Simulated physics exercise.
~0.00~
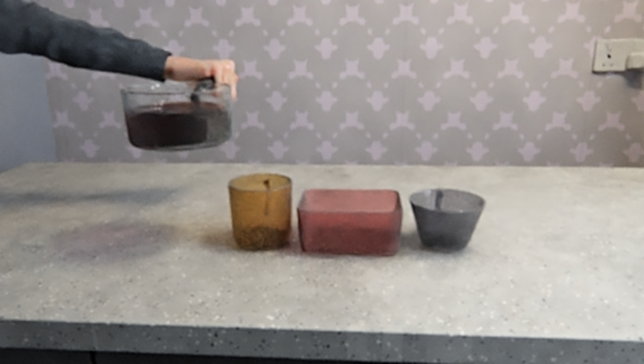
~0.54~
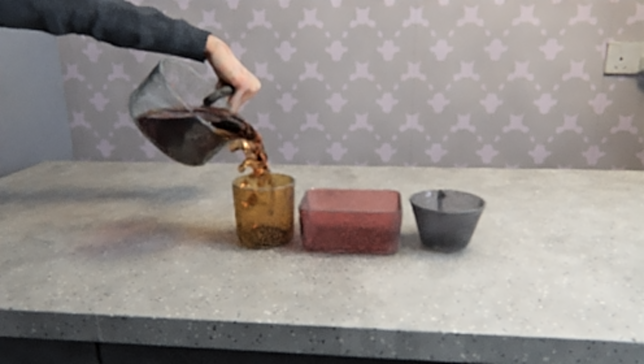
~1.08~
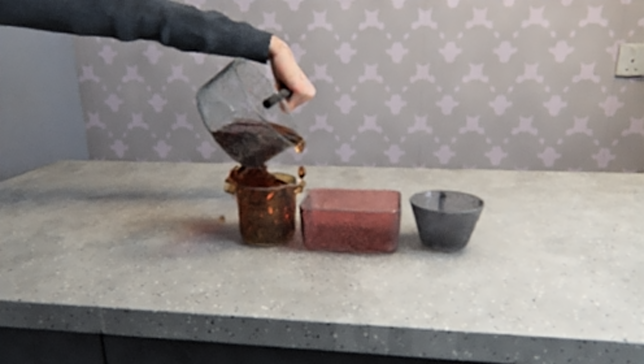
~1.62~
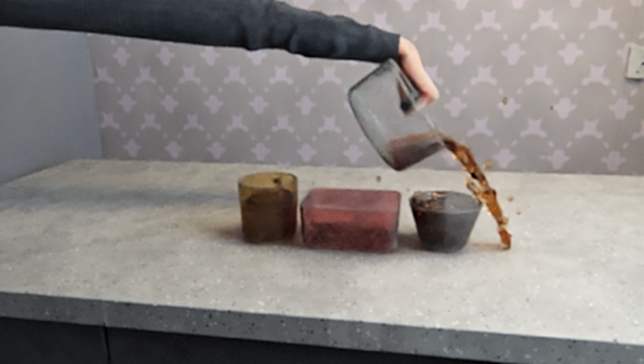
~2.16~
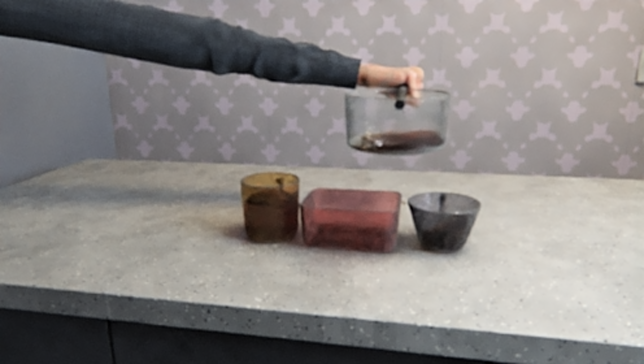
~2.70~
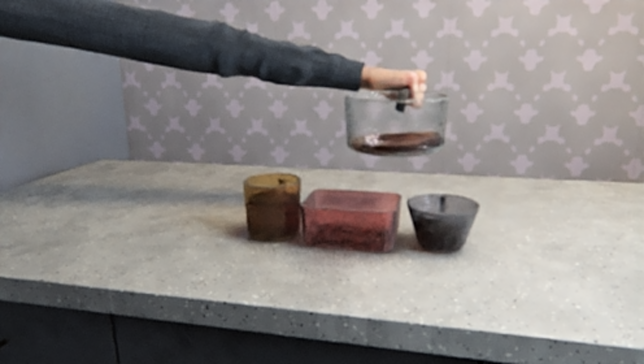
A hand tipped a clear pot of dark tea over an amber mug, then swept it rightwards past a red tub to a grey cup, splashing some beyond it, before levelling the pot above them with a little tea still inside.
